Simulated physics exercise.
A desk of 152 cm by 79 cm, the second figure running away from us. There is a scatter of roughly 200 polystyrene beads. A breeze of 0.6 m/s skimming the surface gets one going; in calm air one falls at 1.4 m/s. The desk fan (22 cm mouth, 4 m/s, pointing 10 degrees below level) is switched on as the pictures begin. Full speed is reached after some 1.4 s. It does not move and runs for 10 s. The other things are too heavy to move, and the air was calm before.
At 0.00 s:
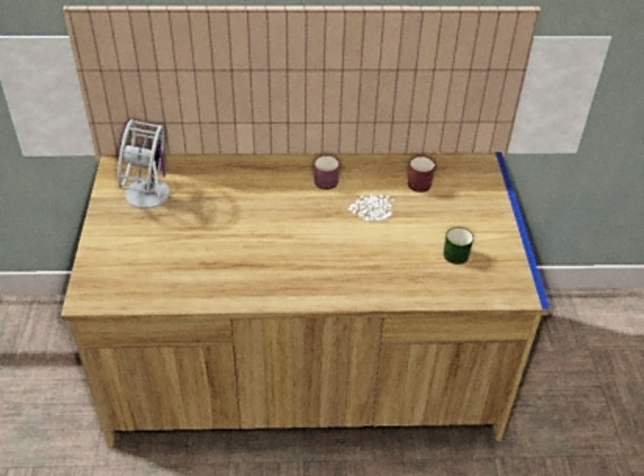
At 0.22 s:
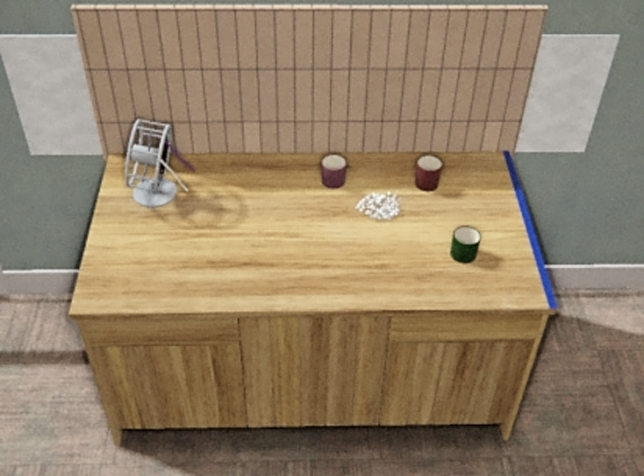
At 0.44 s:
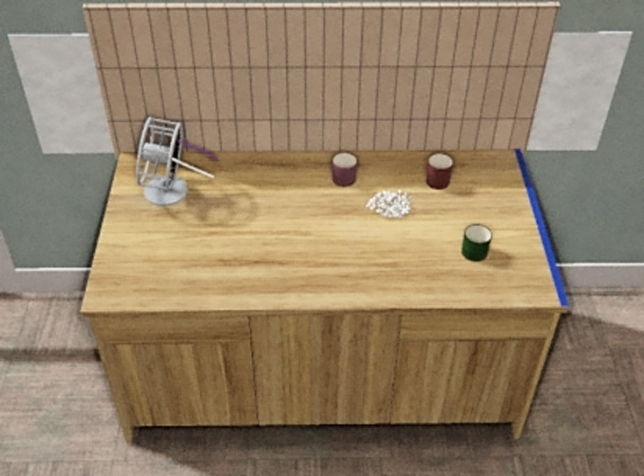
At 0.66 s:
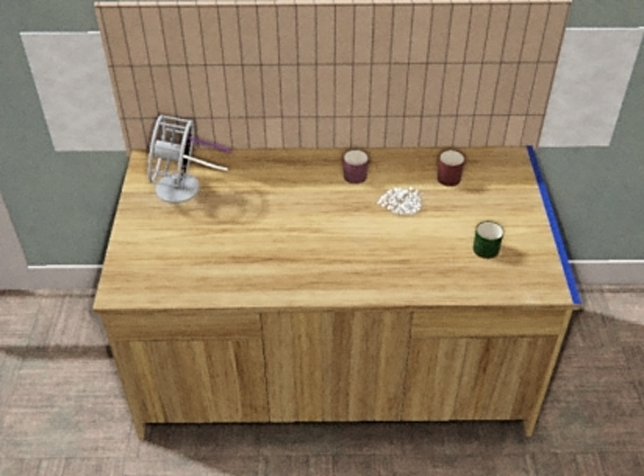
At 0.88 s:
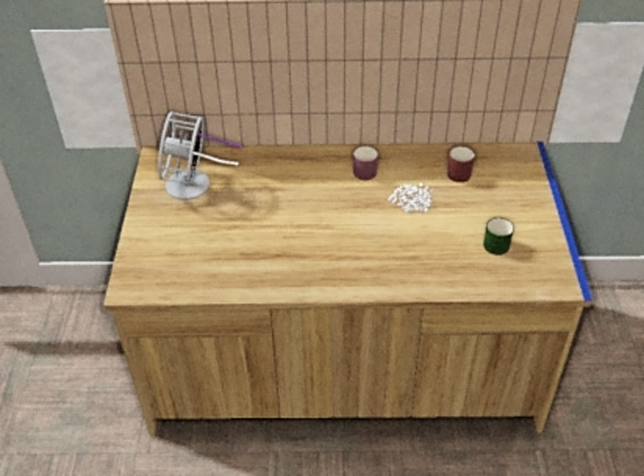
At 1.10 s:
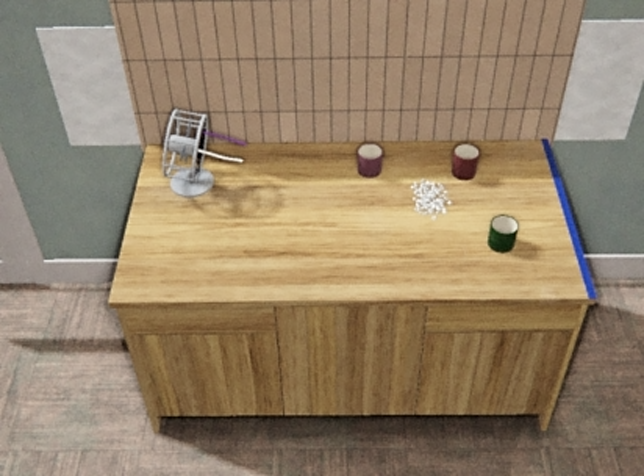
The video shows a desk fan, three mugs and a scatter of small white beads on a wooden counter. The view drifts while the beads lie still, then most of them shift slightly right, away from the fan, spreading out.
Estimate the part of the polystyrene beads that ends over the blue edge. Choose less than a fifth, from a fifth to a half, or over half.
By then above half are over the blue edge.
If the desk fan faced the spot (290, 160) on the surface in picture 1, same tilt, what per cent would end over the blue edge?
In that case some 80 per cent.
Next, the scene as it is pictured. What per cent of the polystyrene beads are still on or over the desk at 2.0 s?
About 5 %.
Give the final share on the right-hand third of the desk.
Some 0 per cent.
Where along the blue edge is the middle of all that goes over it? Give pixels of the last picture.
Around (569, 209).
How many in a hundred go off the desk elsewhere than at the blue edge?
About 4 %.
After 2.0 s, 10 % are on the move or not yet settled, 89 % are over the blue edge.
After 3.2 s, 0 % are on the move or not yet settled, 96 % are over the blue edge.
After 5.5 s, 0 % are on the move or not yet settled, 96 % are over the blue edge.
After 10.0 s, at the end, 96 % are over the blue edge.
